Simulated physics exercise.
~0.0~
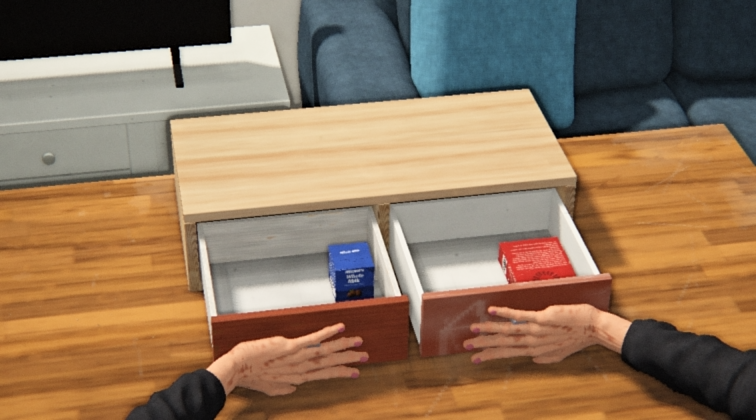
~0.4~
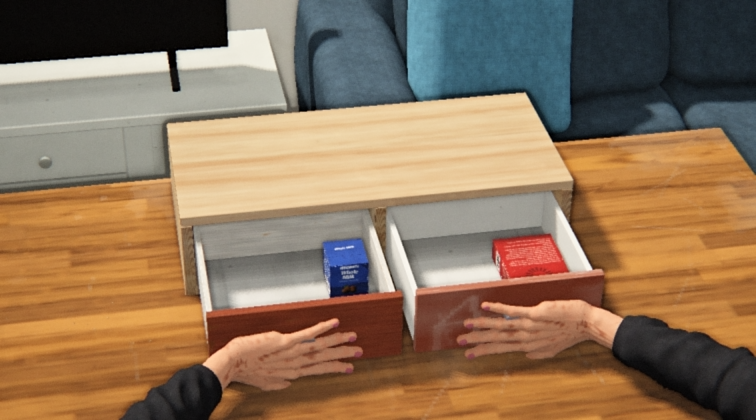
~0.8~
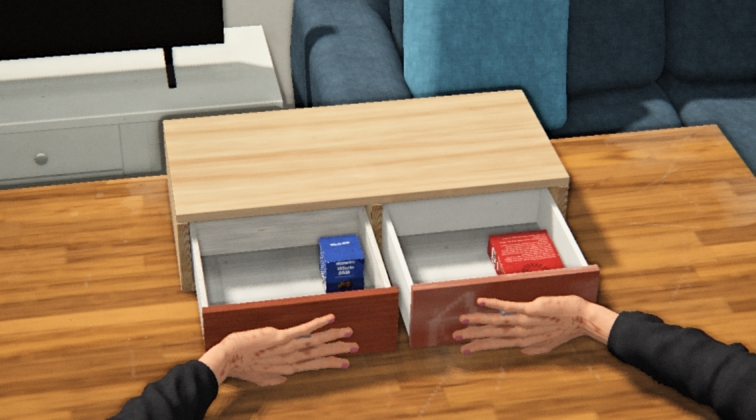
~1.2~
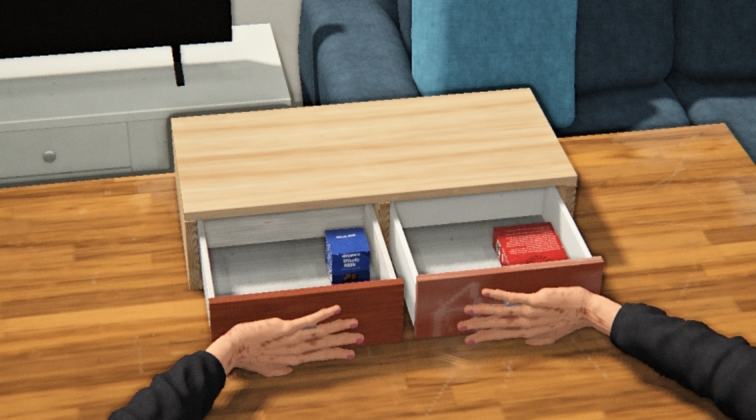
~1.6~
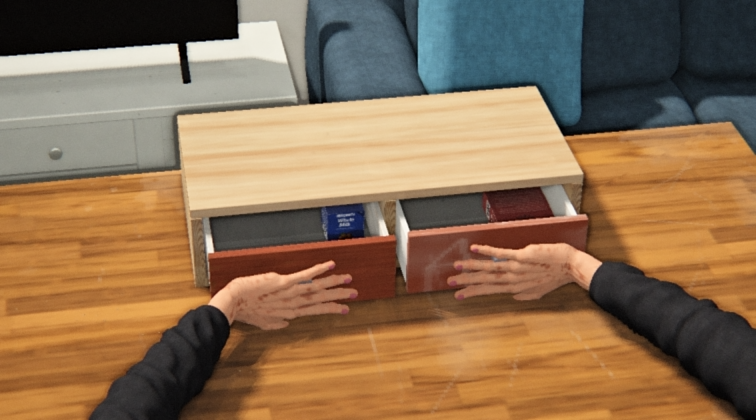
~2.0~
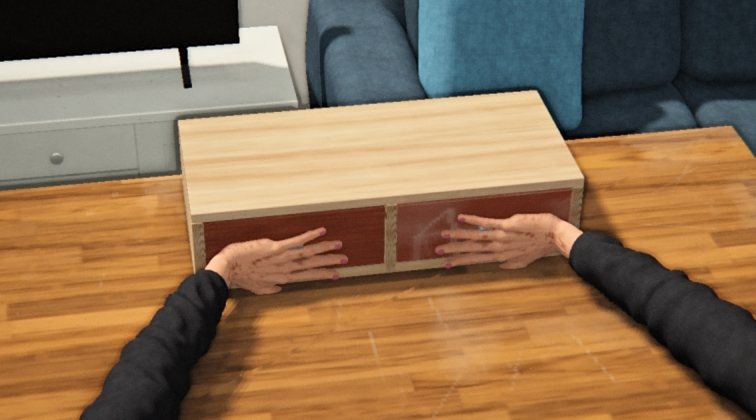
Two hands pushing both open drawers of a low wooden cabinet fully shut, enclosing a blue carton and a red packet.
